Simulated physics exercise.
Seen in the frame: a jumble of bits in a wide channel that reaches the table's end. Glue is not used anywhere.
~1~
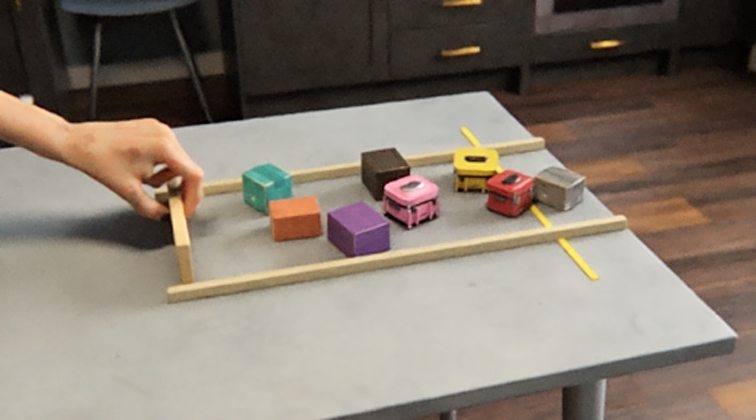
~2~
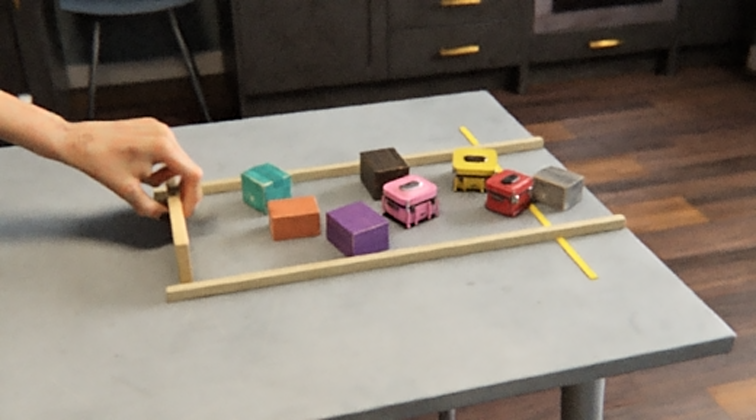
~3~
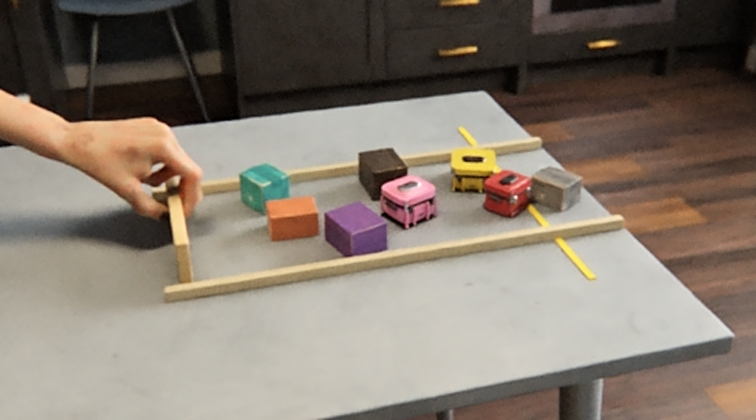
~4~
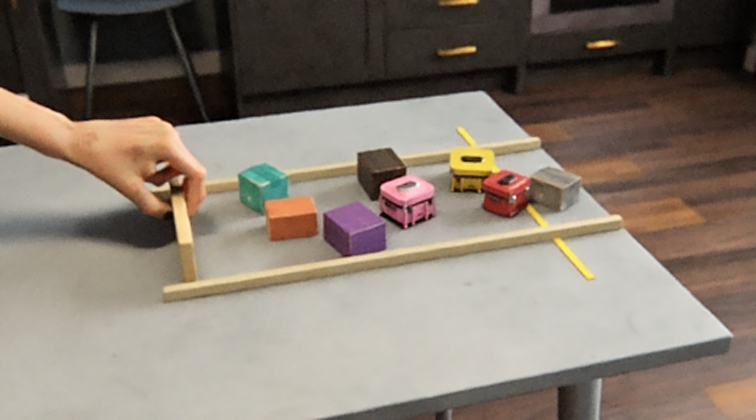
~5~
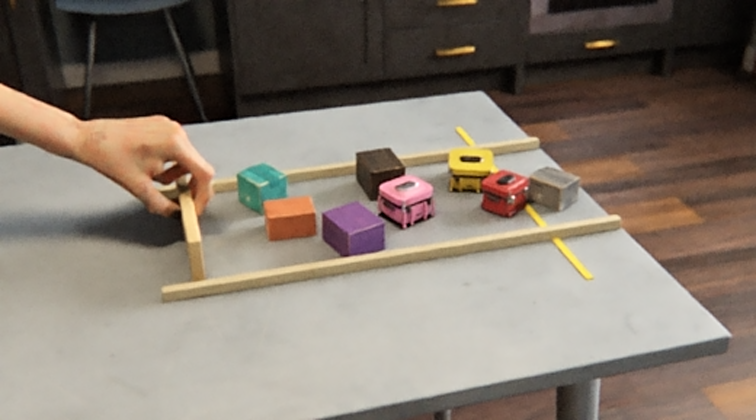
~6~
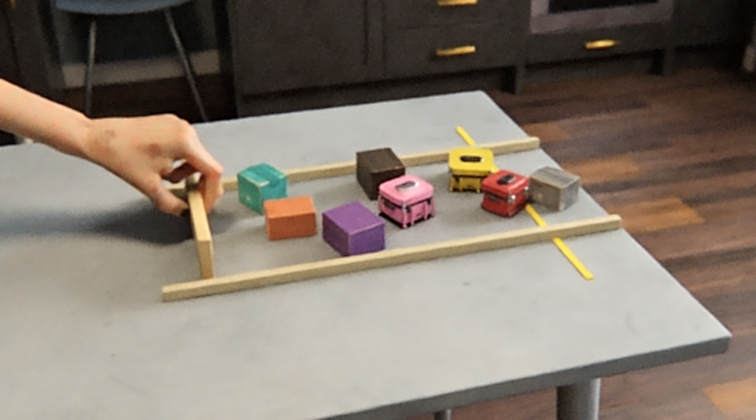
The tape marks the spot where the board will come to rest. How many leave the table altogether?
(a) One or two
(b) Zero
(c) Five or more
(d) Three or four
d.
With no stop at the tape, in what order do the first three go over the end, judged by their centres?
The grey box, the red case, the yellow case.
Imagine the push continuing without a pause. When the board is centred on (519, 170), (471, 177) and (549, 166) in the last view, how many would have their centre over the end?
Taking the places in turn, the counts are 4, 1 and 5.
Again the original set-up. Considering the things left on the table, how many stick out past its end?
I count 2 overhanging.
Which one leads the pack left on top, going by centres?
That would be the pink case.
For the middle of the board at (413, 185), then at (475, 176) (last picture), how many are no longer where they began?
First 8 and then 8.
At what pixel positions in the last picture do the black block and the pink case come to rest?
They finish at roughly (548, 151) and (582, 178) respectively.
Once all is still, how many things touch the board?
Total: 3.
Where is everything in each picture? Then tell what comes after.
Grey box (559, 188); red case (510, 194); yellow case (476, 171); board (178, 220); tape (519, 192), in the first frame.
Red case (509, 193); turquoise box (267, 188), in the second frame.
Yellow case (473, 171); pink case (409, 201), in the third frame.
Grey box (555, 188); black block (382, 174), in the fourth frame.
Red case (504, 194); board (188, 217), in the fifth frame.
Grey box (553, 188); red case (505, 194); yellow case (471, 171); board (197, 216); tape (514, 192), in the sixth frame.
A little later, none off yet; grey box at rest near (553, 188); red case at rest near (505, 194); yellow case at rest near (471, 171).
Next, none off yet; grey box at rest near (553, 188); red case at rest near (508, 193); yellow case at rest near (473, 171).
Later still, one off so far; grey box on its side near (611, 239); red case shifted well along near (582, 186); yellow case shifted well along near (544, 161).
When it is over, the number that fall off is three or four; down, yellow case, red case and grey box.
